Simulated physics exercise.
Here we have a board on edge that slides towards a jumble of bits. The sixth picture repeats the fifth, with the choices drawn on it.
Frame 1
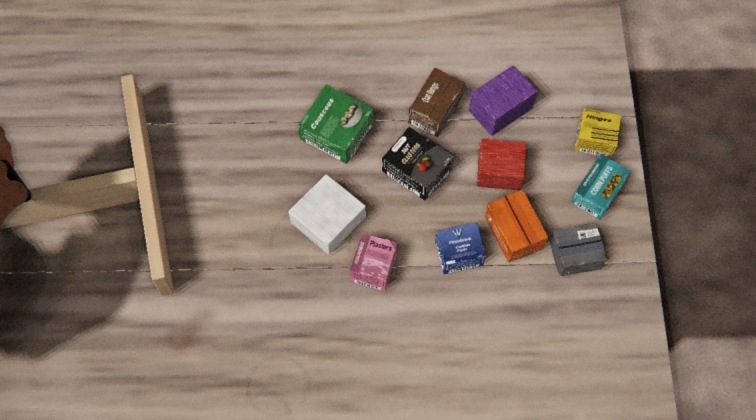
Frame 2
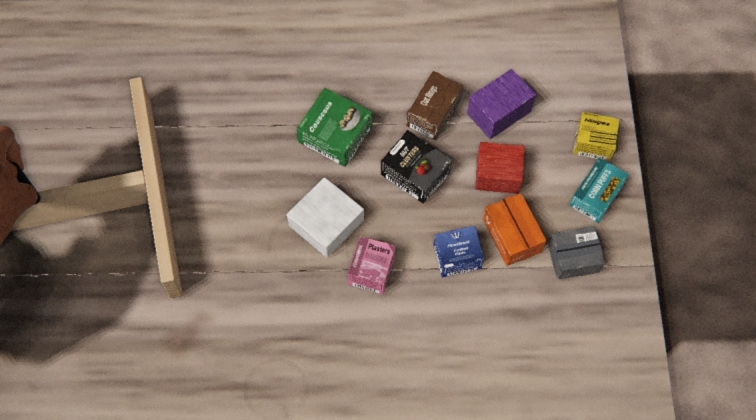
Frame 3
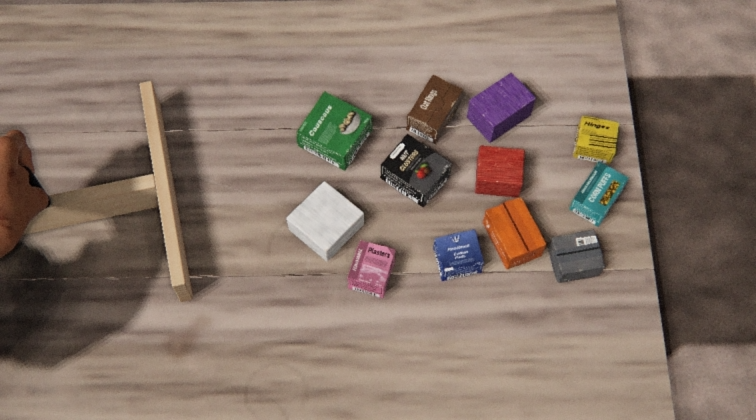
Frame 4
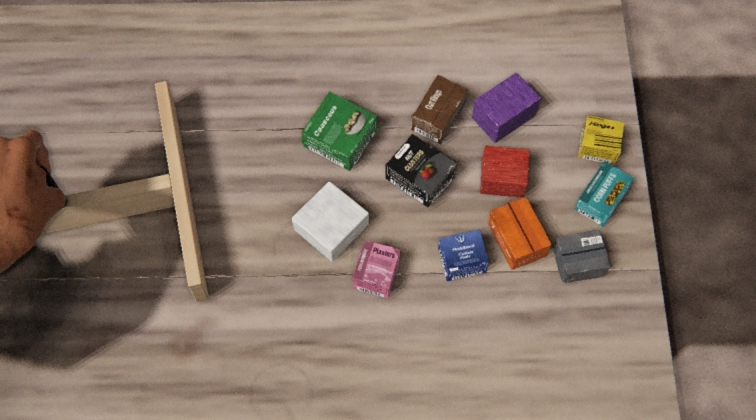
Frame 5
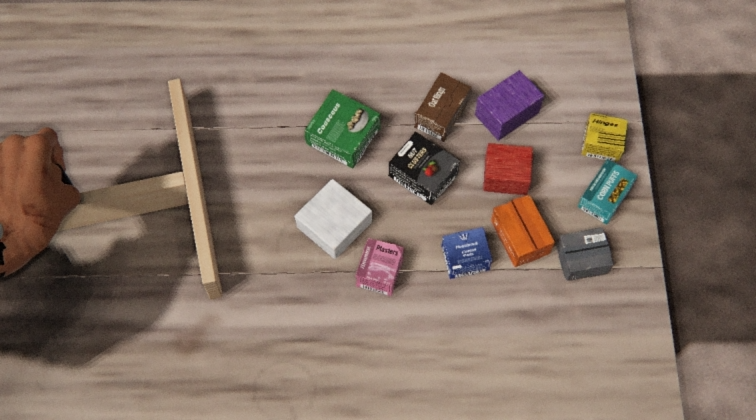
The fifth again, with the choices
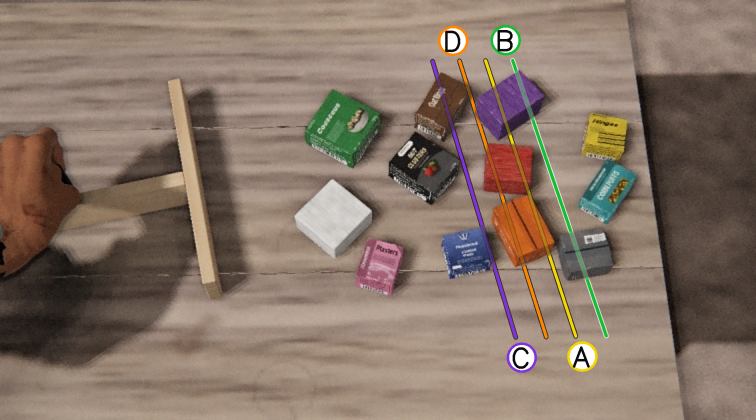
A hand sliding a wooden T-shaped board slowly rightward across a wood-grain tabletop towards a scattered group of colourful small boxes and blocks.
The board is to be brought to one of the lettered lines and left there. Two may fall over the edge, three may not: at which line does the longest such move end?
A.
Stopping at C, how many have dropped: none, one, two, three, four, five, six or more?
By then, none.
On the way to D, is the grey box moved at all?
Yes.
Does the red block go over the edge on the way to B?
By then, no.
On the marked copy, A at (528, 190); B at (557, 190); C at (472, 191); D at (500, 191).
With A. Early on, board (312, 174); green packet (348, 128); white block (367, 216).
Further on, board (434, 172); grey box (599, 252); orange box (550, 218).
At the end, board (528, 171); turquoise box (653, 171); yellow box (635, 131); none fallen.
As for the rest, B drops three; C is within the limit but short; D is within the limit but short.
